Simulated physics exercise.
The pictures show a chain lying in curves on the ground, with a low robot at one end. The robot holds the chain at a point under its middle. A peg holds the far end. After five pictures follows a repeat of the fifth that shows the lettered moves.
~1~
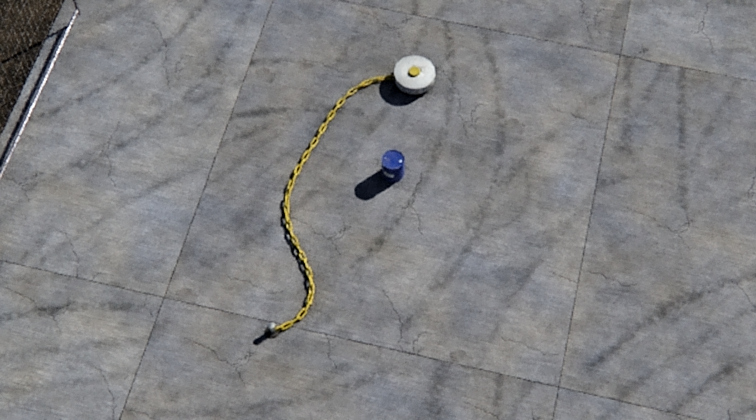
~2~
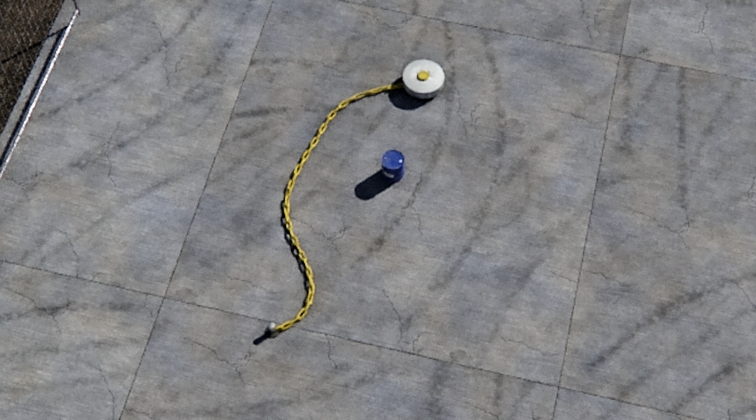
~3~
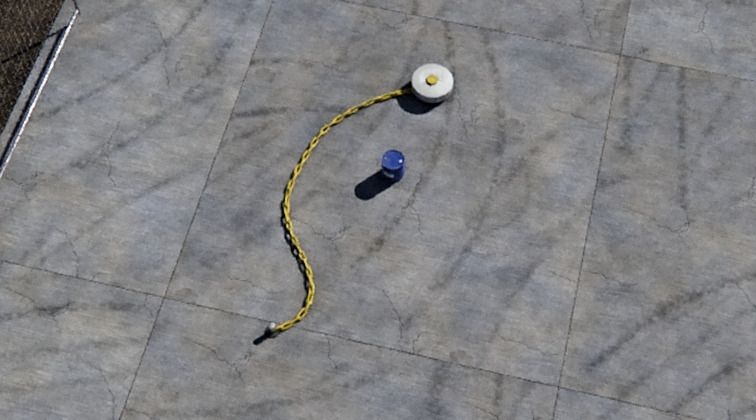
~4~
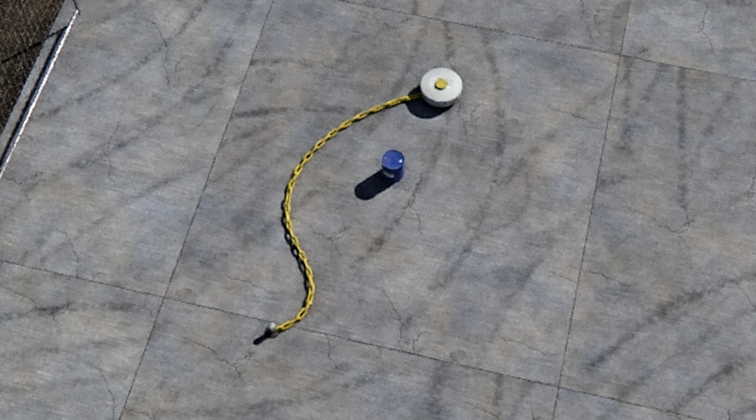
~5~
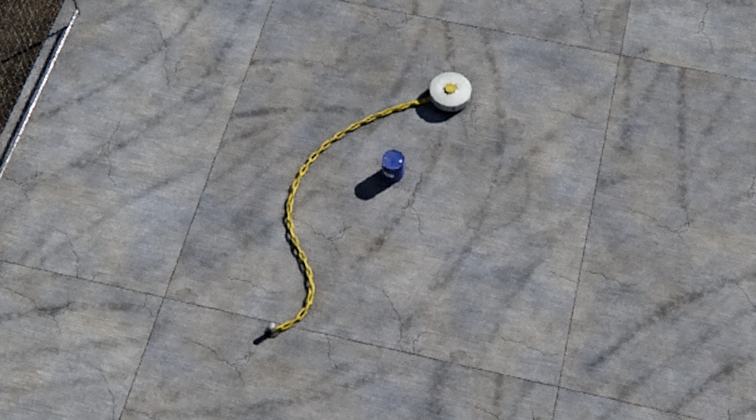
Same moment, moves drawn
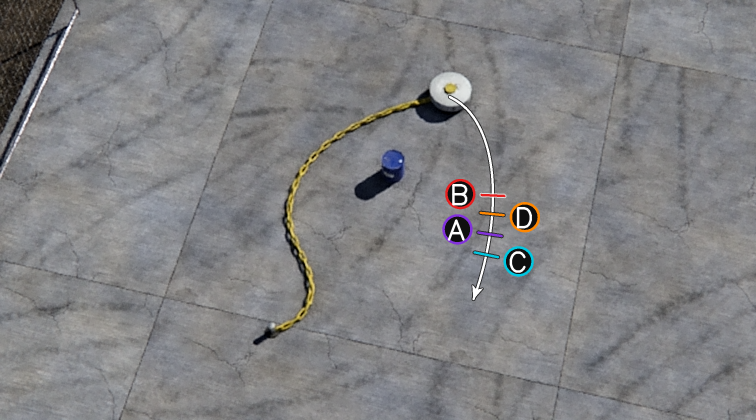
A low round white robot holding one end of a yellow chain slid a short way right and slightly down across the concrete, drawing the chain's upper curve along, while the blue keg and peg stayed still.
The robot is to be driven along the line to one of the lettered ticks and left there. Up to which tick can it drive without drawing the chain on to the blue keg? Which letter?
B is the last safe stop.
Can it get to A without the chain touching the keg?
No.
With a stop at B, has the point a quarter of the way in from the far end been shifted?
No.
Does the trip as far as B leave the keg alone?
For that mark, yes.
On the copy, A at (490, 234); B at (493, 195); C at (486, 255); D at (492, 214); the route from (450, 97) via (493, 192) to (473, 299).
On B. First, robot (479, 121), middle of the chain (311, 181).
Then, robot (491, 158), middle of the chain (315, 182).
Finally, robot (494, 192), middle of the chain (318, 183); nothing has been touched.
By contrast, A brings the chain against the keg; C brings the chain against the keg; D brings the chain against the keg.
